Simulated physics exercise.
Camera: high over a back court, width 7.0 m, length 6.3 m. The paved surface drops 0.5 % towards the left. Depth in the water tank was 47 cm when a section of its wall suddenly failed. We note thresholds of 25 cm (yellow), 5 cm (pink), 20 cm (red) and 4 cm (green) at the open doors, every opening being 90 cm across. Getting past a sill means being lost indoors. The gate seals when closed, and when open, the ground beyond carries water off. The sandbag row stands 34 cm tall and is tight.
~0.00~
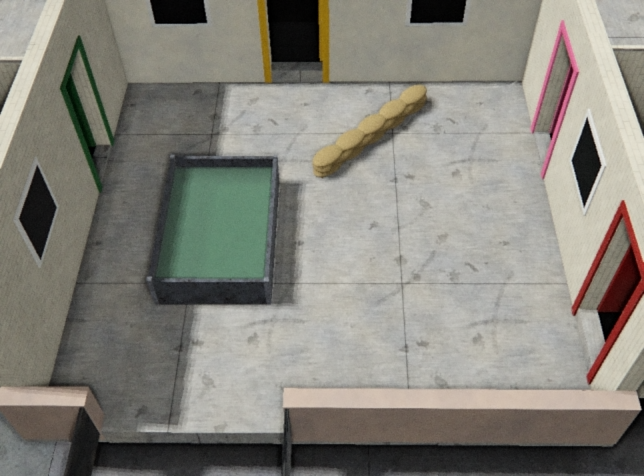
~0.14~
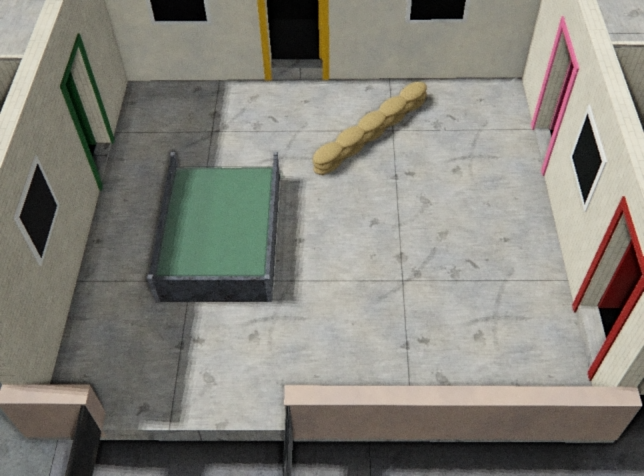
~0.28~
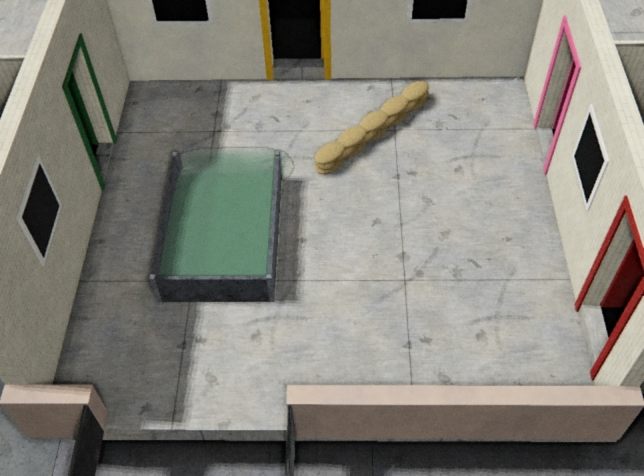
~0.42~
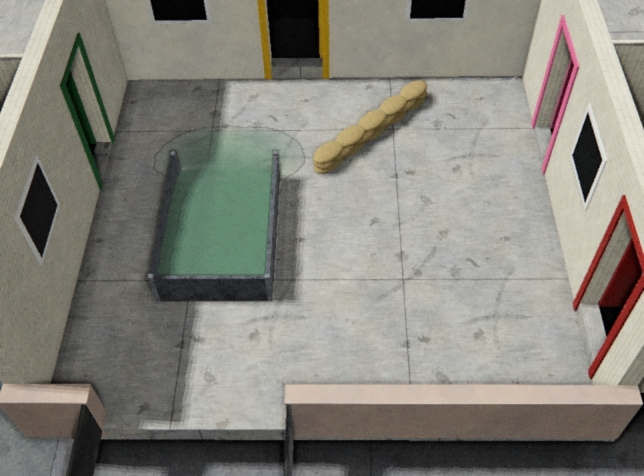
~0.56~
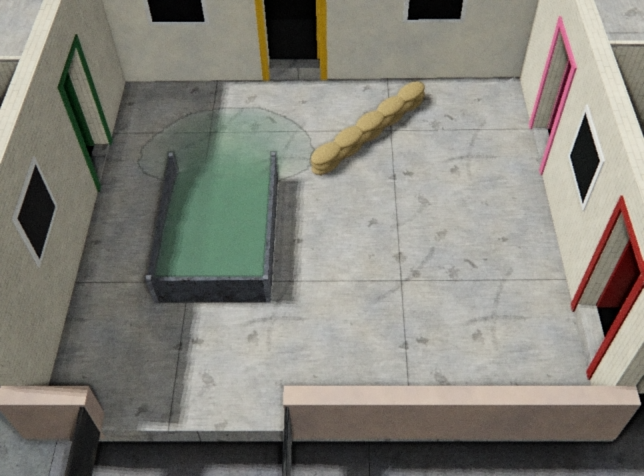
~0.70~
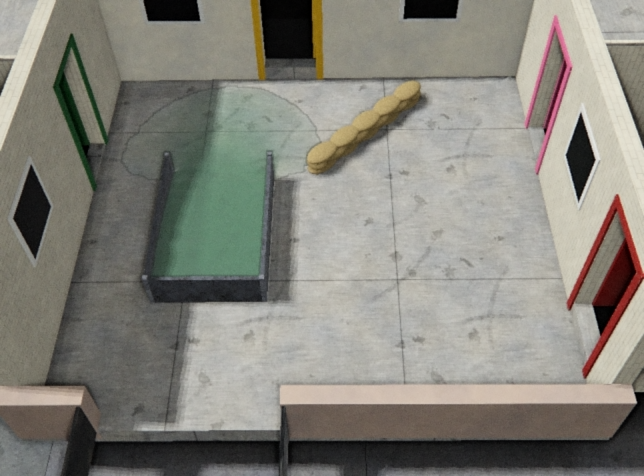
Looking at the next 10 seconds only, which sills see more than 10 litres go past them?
Outcome: Yellow door: Fails to top it. Pink door: Fails to top it. Red door: Fails to top it. Green door: Tops it.
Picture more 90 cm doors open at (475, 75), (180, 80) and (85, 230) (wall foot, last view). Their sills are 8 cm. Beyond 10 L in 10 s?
Door 1: Lower; door 2: Higher; door 3: Lower.
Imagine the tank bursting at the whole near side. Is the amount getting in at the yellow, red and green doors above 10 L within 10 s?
For yellow, too little; for red, too little; for green, too little.
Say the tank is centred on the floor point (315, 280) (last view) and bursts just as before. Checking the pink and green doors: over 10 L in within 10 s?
So the pink door tops the limit and the green door tops the limit.
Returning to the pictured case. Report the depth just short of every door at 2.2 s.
Door by door in cm, yellow shows 21, pink shows 0, red shows 0, green shows 1.
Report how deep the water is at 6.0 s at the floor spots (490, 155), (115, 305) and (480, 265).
Roughly 3, 5 and 0 cm, in turn.
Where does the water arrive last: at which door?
Red.
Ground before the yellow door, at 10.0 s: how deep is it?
Depth: Approx. 5.5 cm.
After 1.4 s water covers 20 % of the floor and is deepest (26 cm) near (233, 86); yellow door 18 cm at the sill, 0 L in, pink door not reached, red door not reached, green door 1 cm at the sill, 0 L in.
After 2.2 s water covers 20 % of the floor and is deepest (32 cm) near (131, 87); yellow door 21 cm at the sill, 0 L in, pink door not reached, red door not reached, green door 1 cm at the sill, 0 L in.
After 3.5 s water covers 30 % of the floor and is deepest (22 cm) near (121, 87); yellow door 14 cm at the sill, 0 L in, pink door not reached, red door not reached, green door 8 cm at the sill, 2 L in.
After 6.0 s water covers 50 % of the floor and is deepest (16 cm) near (39, 413); yellow door 12 cm at the sill, 0 L in, pink door 4 cm at the sill, 0 L in, red door not reached, green door 7 cm at the sill, 19 L in.
After 10.0 s water covers 70 % of the floor and is deepest (9 cm) near (117, 101); yellow door 5 cm at the sill, 0 L in, pink door 2 cm at the sill, 1 L in, red door 1 cm at the sill, 0 L in, green door 7 cm at the sill, 48 L in.
